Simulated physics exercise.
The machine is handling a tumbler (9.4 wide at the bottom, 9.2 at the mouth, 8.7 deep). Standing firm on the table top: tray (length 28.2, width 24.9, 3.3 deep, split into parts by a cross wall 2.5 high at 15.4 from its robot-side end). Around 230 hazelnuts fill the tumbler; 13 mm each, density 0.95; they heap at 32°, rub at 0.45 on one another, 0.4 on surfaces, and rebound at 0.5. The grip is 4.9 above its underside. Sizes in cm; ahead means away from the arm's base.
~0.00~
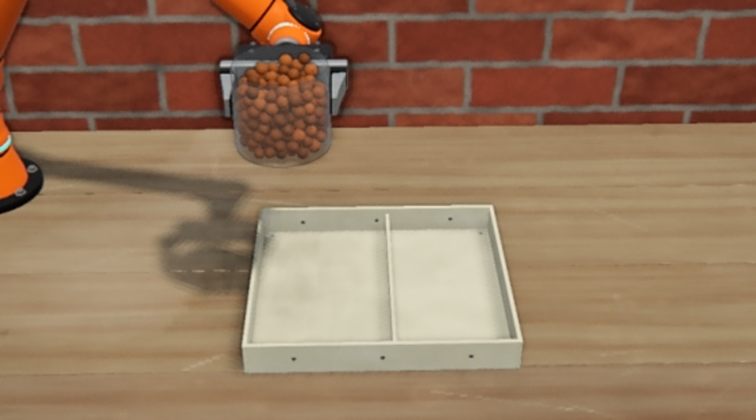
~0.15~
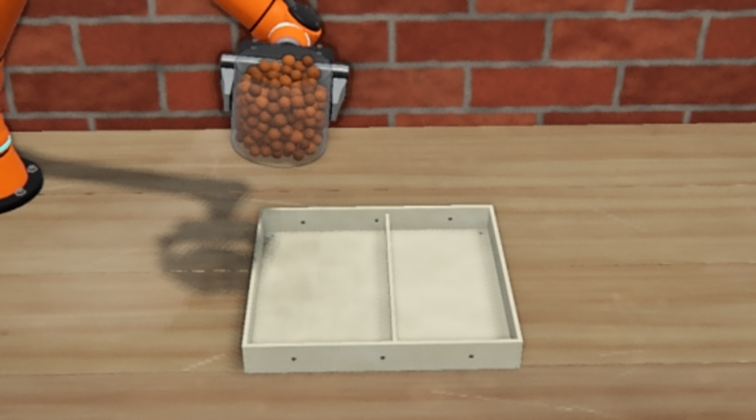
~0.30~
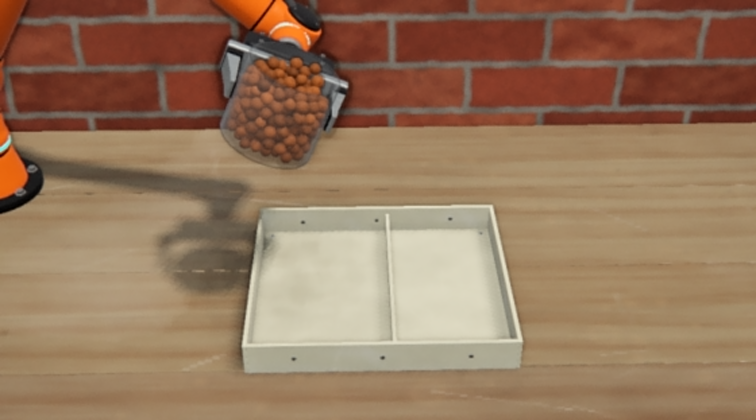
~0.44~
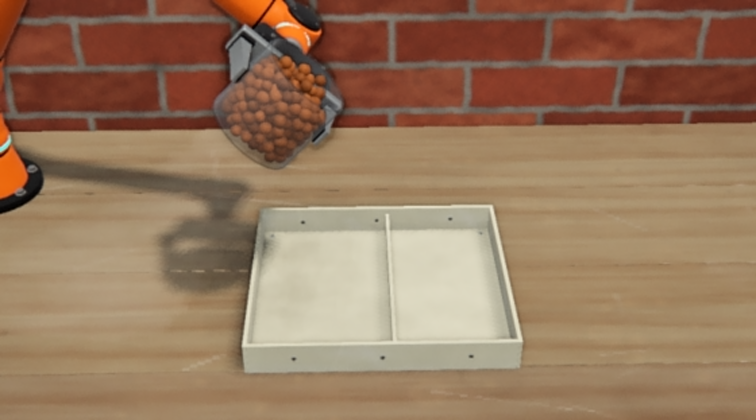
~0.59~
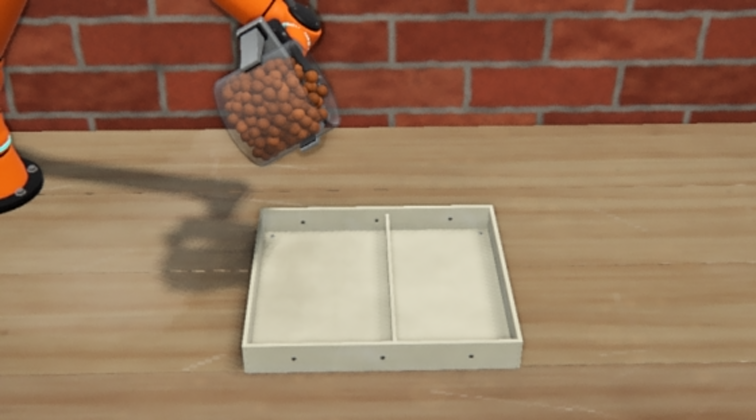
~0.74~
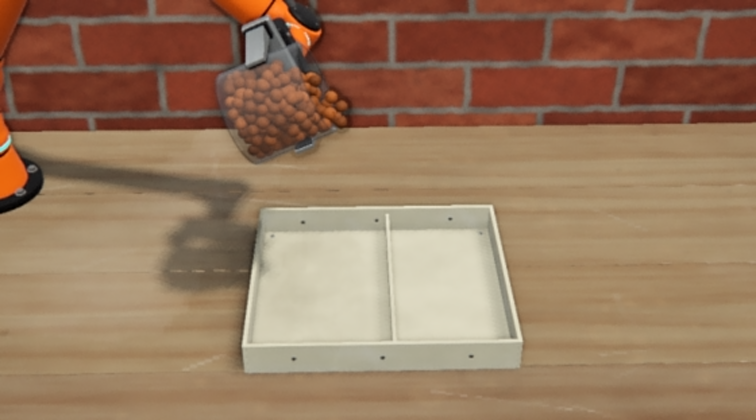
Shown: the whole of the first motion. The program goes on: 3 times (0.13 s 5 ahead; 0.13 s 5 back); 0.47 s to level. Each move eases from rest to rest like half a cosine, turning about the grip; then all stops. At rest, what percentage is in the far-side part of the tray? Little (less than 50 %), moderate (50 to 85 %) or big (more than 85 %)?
In the far-side part of the tray the share is little, less than 50 %.
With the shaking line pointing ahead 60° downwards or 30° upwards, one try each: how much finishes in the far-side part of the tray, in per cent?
Some 10 and 45 per cent.
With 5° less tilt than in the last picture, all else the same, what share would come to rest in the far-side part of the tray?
It would be near 25 per cent.
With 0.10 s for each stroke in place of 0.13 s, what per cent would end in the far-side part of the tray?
It would be near 45 per cent.
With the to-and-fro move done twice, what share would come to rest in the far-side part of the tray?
It would be near 25 per cent.
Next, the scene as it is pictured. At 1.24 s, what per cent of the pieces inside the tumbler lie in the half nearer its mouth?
Some 55 per cent.
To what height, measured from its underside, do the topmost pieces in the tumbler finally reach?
Some 6.0 cm.
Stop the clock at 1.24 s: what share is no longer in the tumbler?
About 40 per cent by then.
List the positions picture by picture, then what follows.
In the first picture, tumbler middle at (282, 107), level; upper third of the load around (282, 89), from x 240 to 320, top at y 60; 231 in the tumbler.
In the second picture, tumbler middle at (281, 107), tilted 6° forward; upper third of the load around (282, 90), from x 240 to 320, top at y 60.
In the third picture, tumbler middle at (280, 106), tilted 23° forward; upper third of the load around (274, 90), from x 230 to 325, top at y 65.
In the fourth picture, tumbler middle at (278, 106), tilted 43° forward; upper third of the load around (273, 87), from x 225 to 320, top at y 60.
In the fifth picture, tumbler middle at (277, 104), tilted 60° forward; upper third of the load around (272, 85), from x 230 to 320, top at y 65.
In the sixth picture, tumbler middle at (277, 104), tilted 66° forward; upper third of the load around (268, 88), from x 230 to 340, top at y 65; 231 in the tumbler.
By 1.24 s, tilted 66° forward, highest piece 27 above the table; 141 in the tumbler, 43 in the far-side part, 23 in the robot-side part, 24 in flight or on a rim.
By 1.74 s, tilted 36° forward, highest piece 26 above the table; 96 in the tumbler, 70 in the far-side part, 52 in the robot-side part, 10 on the table or floor, 3 in flight or on a rim.
By 2.19 s, level, highest piece 26 above the table; 96 in the tumbler, 71 in the far-side part, 54 in the robot-side part, 10 on the table or floor.
By 3.24 s, level, highest piece 26 above the table; 96 in the tumbler, 71 in the far-side part, 54 in the robot-side part, 10 on the table or floor.
Final count, 96 in the tumbler, 71 in the far-side part, 54 in the robot-side part, 10 on the table or floor. That is 31 % in the far-side part of the tray.
